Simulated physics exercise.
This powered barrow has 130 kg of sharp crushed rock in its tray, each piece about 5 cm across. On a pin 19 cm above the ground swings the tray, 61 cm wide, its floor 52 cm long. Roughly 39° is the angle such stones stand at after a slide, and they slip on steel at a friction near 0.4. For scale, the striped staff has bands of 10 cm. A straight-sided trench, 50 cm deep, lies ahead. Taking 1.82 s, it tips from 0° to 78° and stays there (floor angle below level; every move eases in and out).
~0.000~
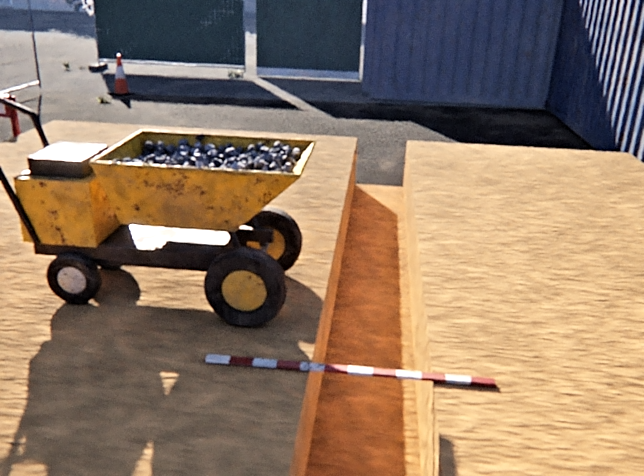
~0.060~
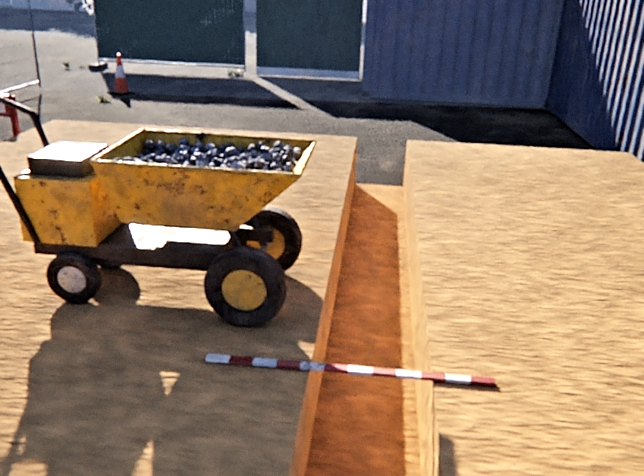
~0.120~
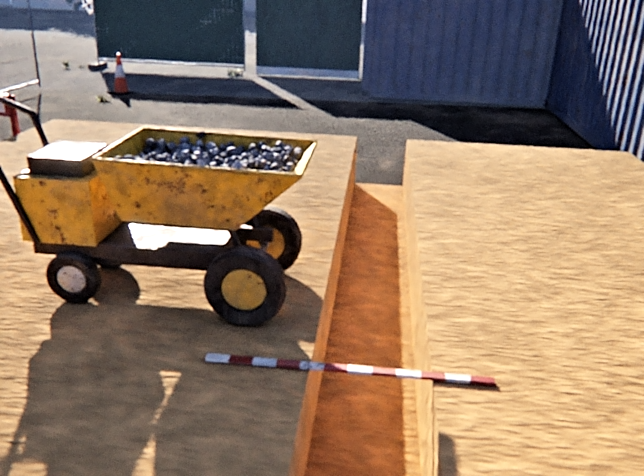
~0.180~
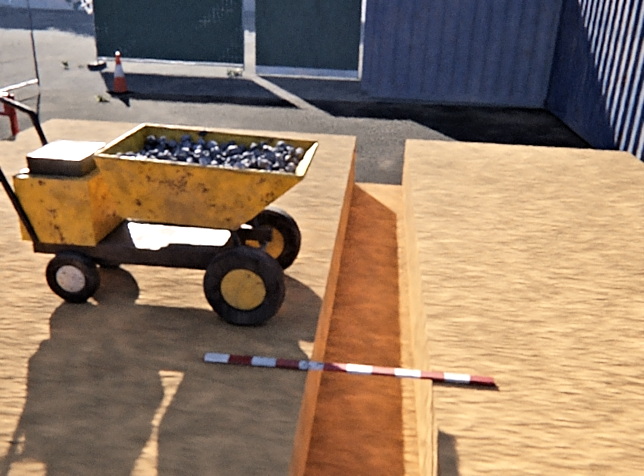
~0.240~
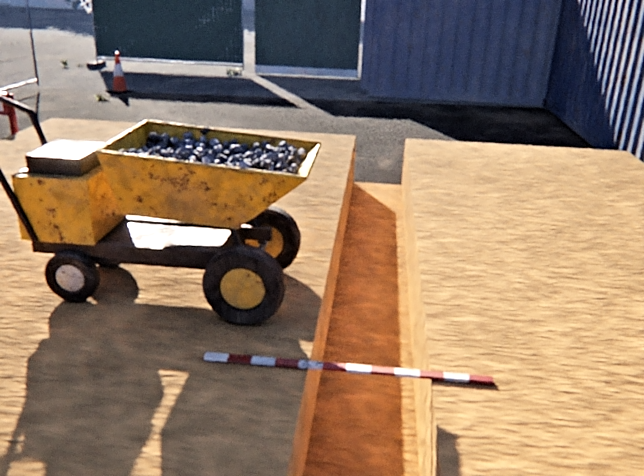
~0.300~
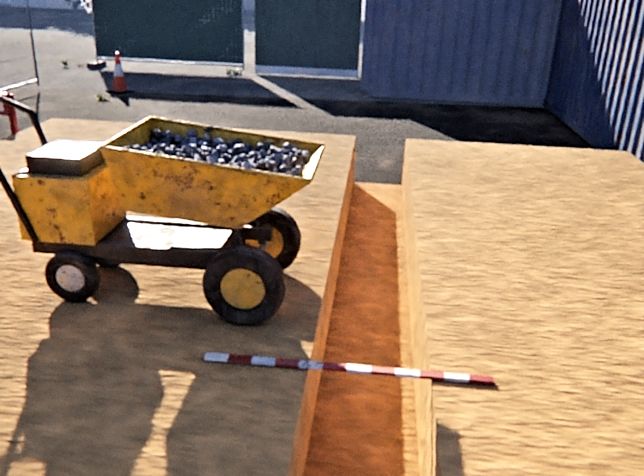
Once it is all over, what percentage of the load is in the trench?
Roughly 94 percent of the load is in the trench.
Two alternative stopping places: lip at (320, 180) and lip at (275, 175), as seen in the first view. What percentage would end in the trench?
That gives roughly 70 per cent and roughly 100 per cent.
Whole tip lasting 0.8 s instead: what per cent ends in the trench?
It'd be some 80 per cent.
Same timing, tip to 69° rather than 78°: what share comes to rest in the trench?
Trench share: Approx. 90%.
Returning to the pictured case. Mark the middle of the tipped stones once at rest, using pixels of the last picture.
Somewhere near pixel (385, 377).
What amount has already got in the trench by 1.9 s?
70 per cent, give or take.
After 1.4 s the floor is at 66°; 98 % in the tray, 2 % in the trench; the foremost stones are at (398, 296).
After 1.9 s the floor is at 78°; 25 % in the tray, 70 % in the trench, 5 % past the trench; the foremost stones are at (470, 302).
After 2.3 s the floor is at 78°; 3 % in the tray, 92 % in the trench, 6 % past the trench; the foremost stones are at (487, 303).
After 4.2 s the floor is at 78°; 0 % in the tray, 94 % in the trench, 6 % past the trench; the foremost stones are at (487, 303).
